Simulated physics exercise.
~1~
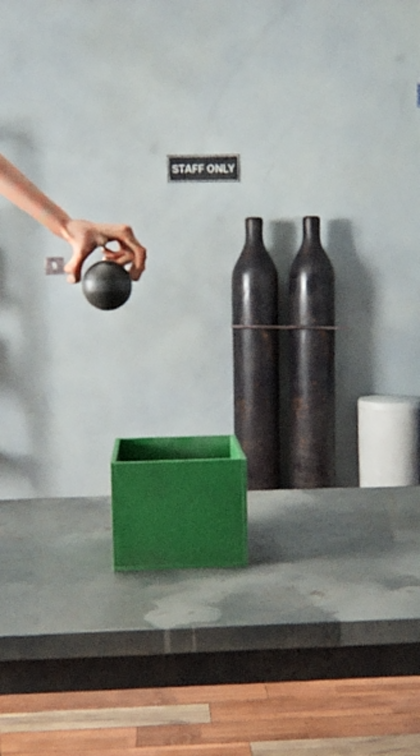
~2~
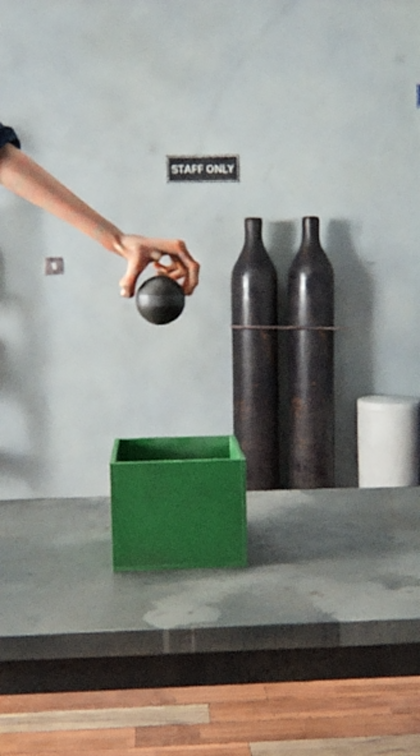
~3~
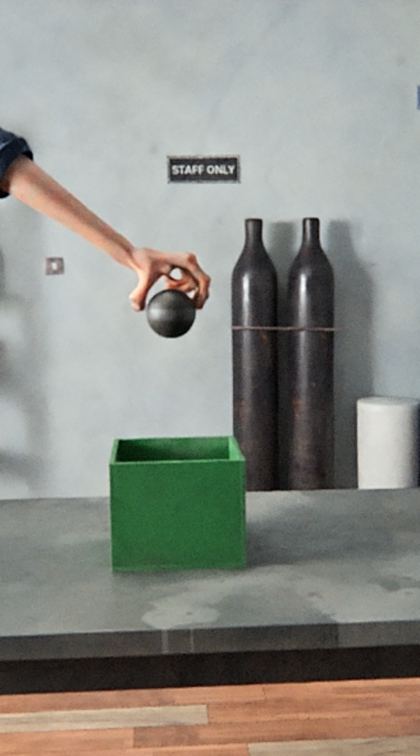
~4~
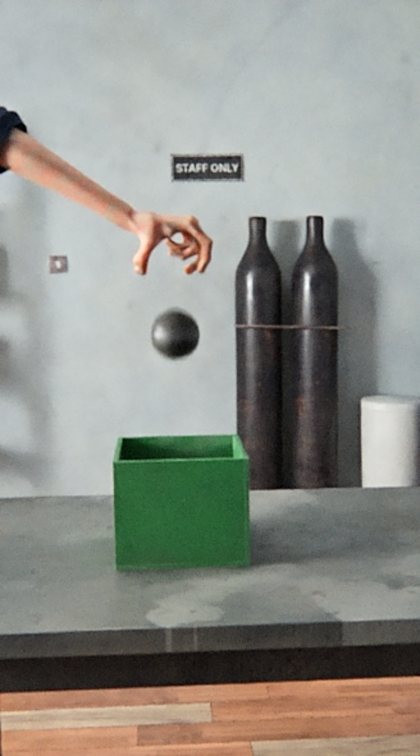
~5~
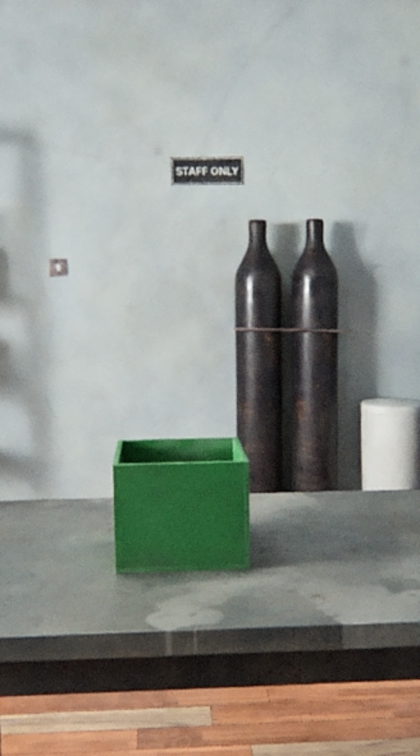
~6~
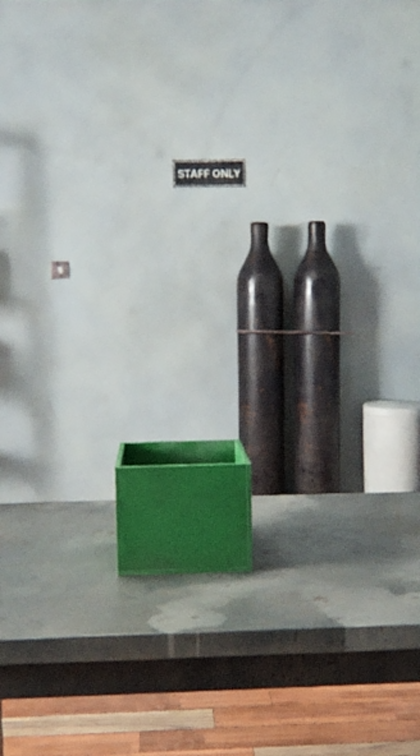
Above a grey counter, a hand moves a black ball right and drops it into a green box.
